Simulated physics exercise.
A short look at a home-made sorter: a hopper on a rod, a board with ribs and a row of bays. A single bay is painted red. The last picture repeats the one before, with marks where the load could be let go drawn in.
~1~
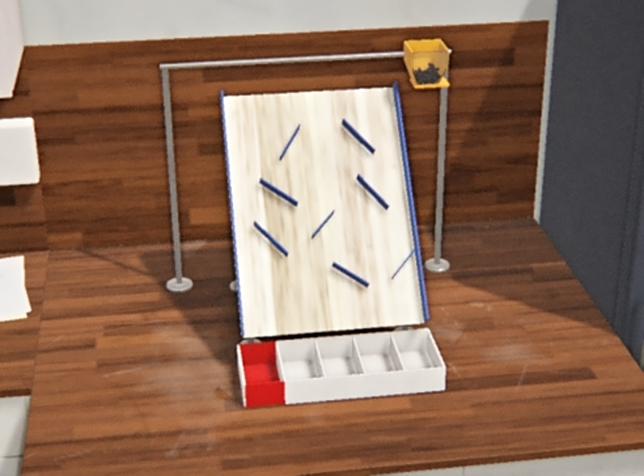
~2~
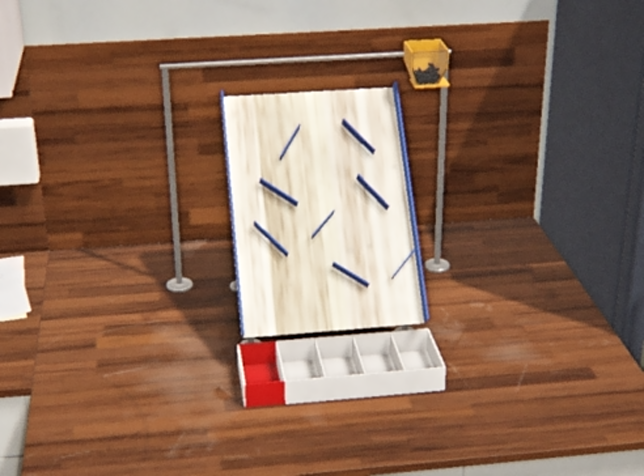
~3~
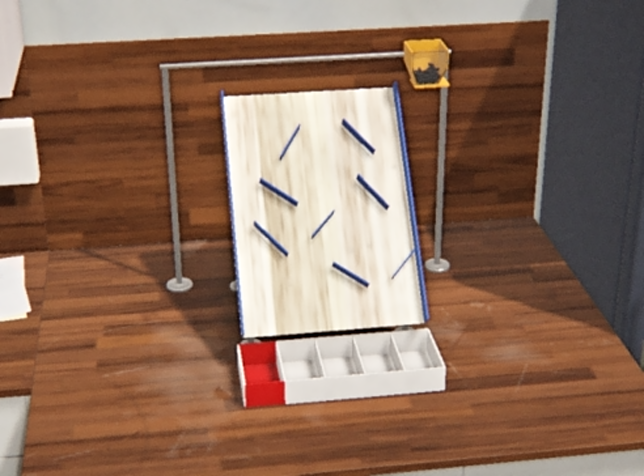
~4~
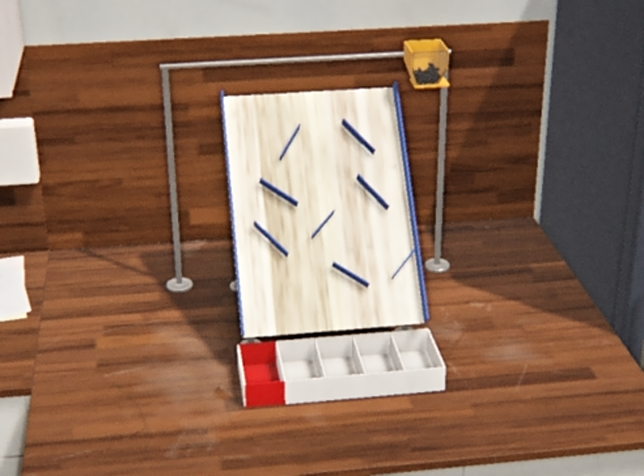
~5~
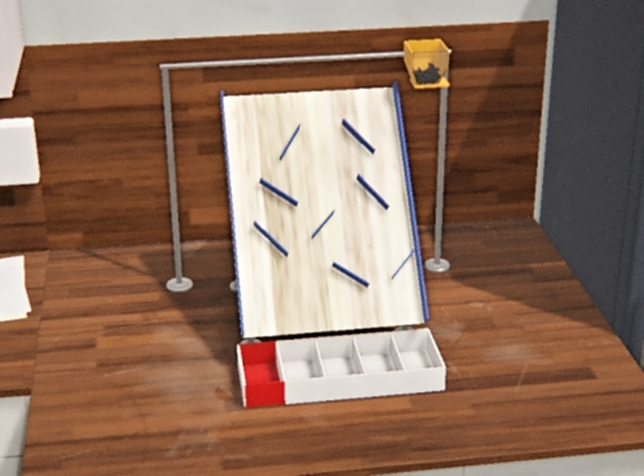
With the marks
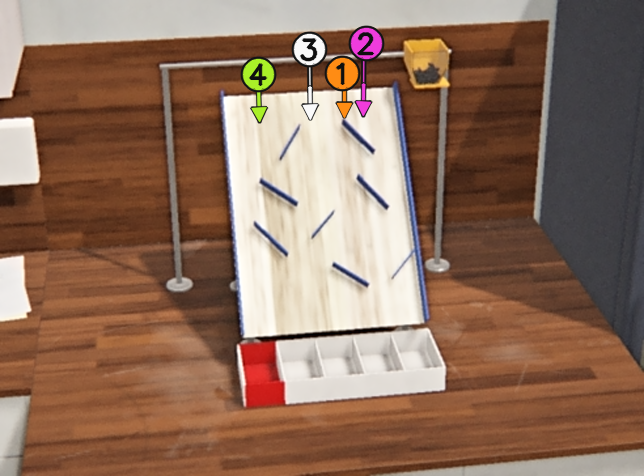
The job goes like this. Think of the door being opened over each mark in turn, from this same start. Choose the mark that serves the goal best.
Mark 4 does it best.
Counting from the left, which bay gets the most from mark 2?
The fourth from the left.
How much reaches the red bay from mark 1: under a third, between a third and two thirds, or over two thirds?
Mark 1 gives under a third.
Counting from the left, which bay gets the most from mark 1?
The fourth.
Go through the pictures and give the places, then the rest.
Hopper (425, 77), black beans, door shut, in the first picture.
Ribs (281, 156) to (300, 124), (343, 118) to (375, 150), (260, 178) to (298, 202), in the second picture.
Ribs (358, 174) to (389, 206), (254, 221) to (288, 253), (313, 235) to (334, 210), in the third picture.
Ribs (333, 262) to (370, 284), (394, 276) to (415, 249), in the fourth picture.
Red bay (265, 392), number 1 of 5 from the left, in the fifth picture.
On the marked copy, mark 1 meets the board at (344, 112); mark 2 meets the board at (363, 110); mark 3 meets the board at (310, 113); mark 4 meets the board at (259, 116).
If 1 is chosen, just a few in the red bay, the larger part in other bays, about a tenth held on the board.
If 2 is chosen, not one piece in the red bay, almost all in other bays, just a few held on the board.
If 3 is chosen, about a tenth in the red bay, the larger part in other bays.
If 4 is chosen, roughly a quarter in the red bay, roughly two thirds in other bays, just a few held on the board, just a few outside the box.
